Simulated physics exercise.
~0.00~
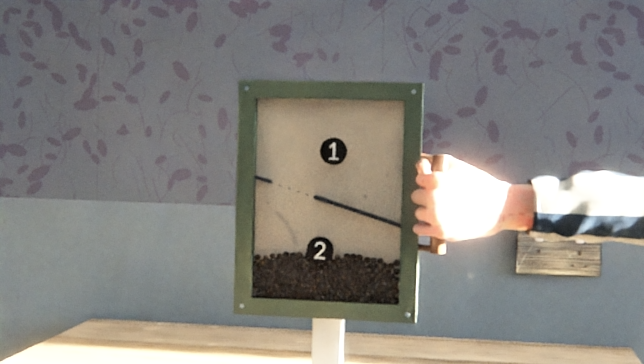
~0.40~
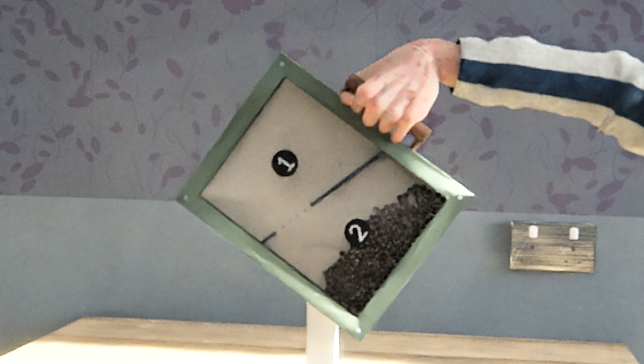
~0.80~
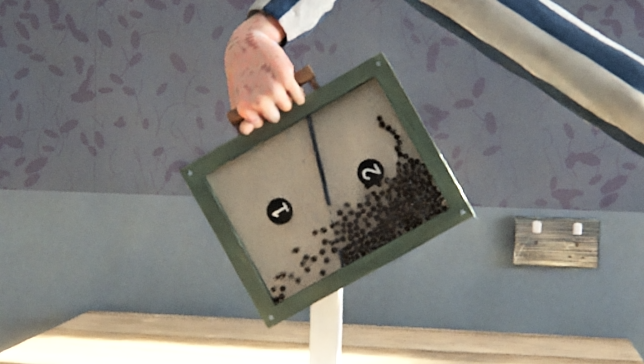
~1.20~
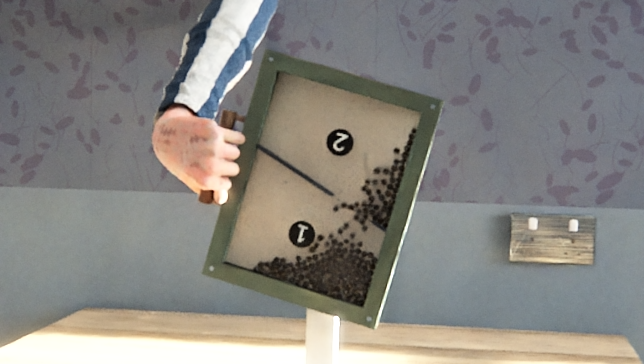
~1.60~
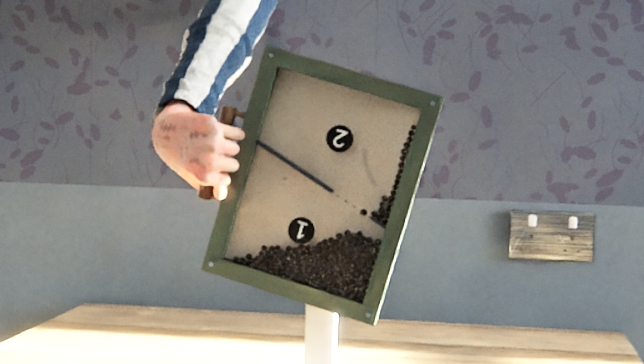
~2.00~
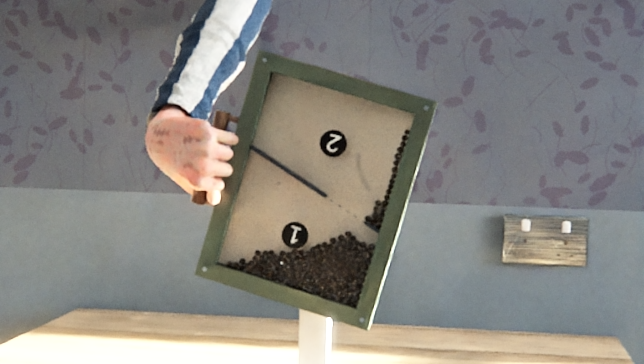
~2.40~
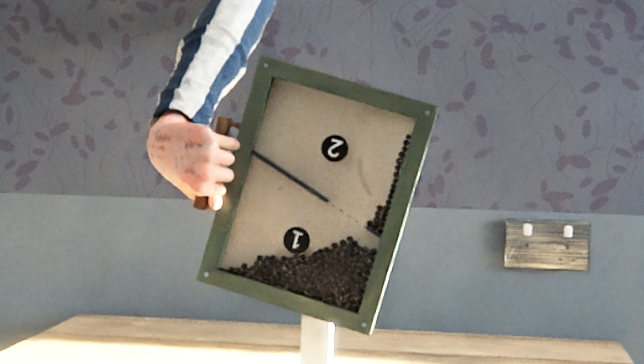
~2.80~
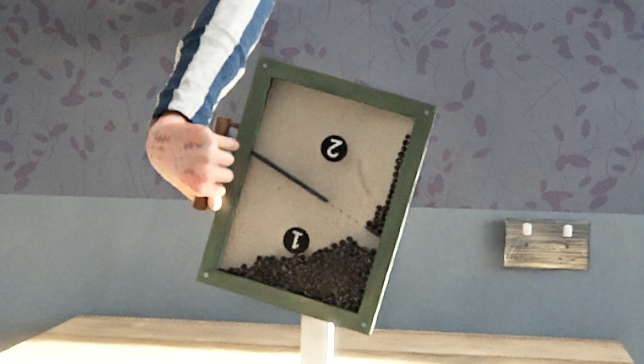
Dark beads tumble from one chamber mostly into the other as a hand turns the case.
